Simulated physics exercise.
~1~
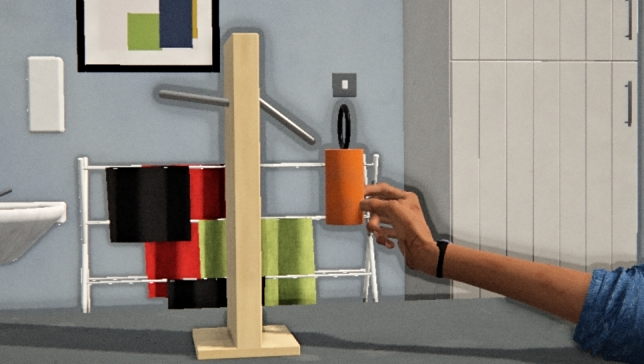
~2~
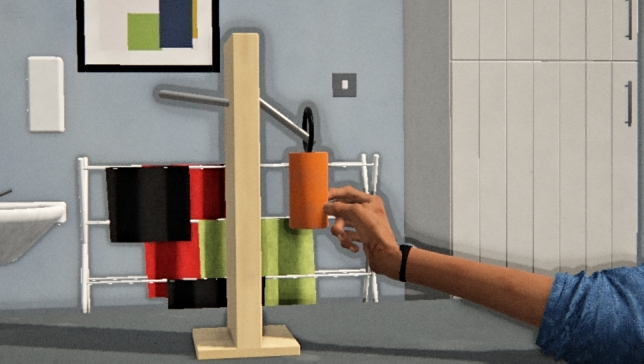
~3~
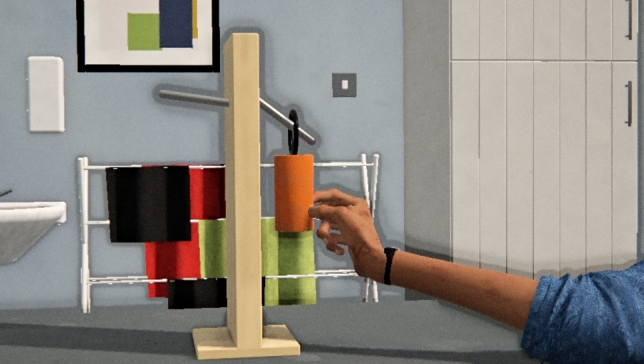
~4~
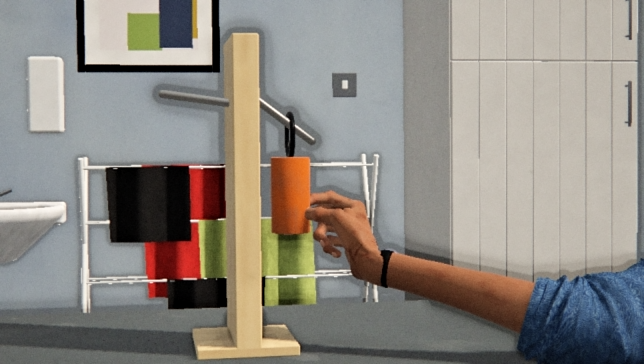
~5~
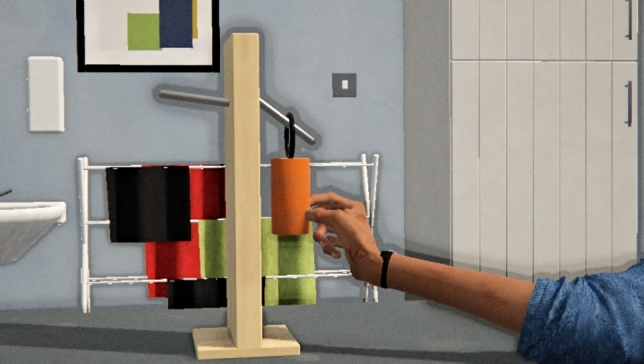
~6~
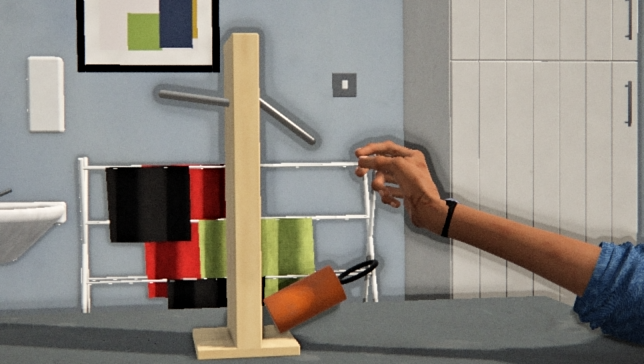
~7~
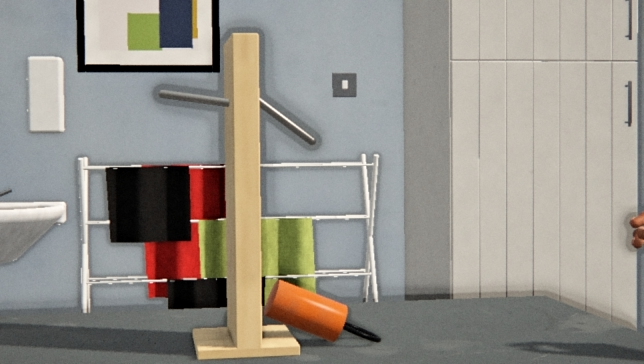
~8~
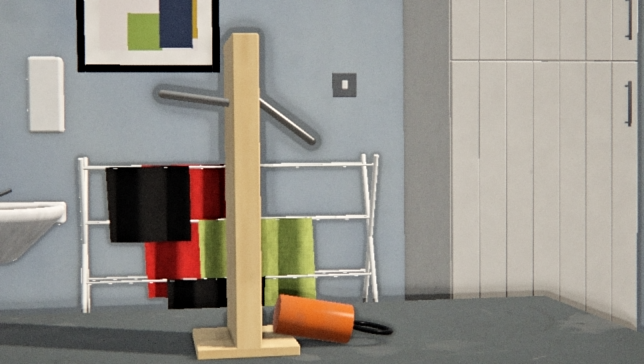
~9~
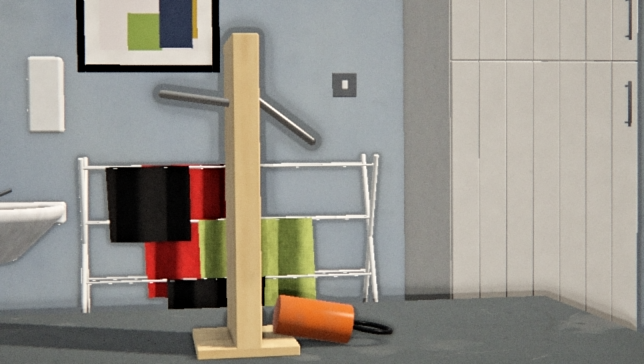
The video shows a hand bringing an orange cylinder with a black loop leftward to a downward-sloping peg on a wooden stand. After the hand lets go and withdraws, the cylinder drops and tips over, ending on its side on the table beside the stand's base.
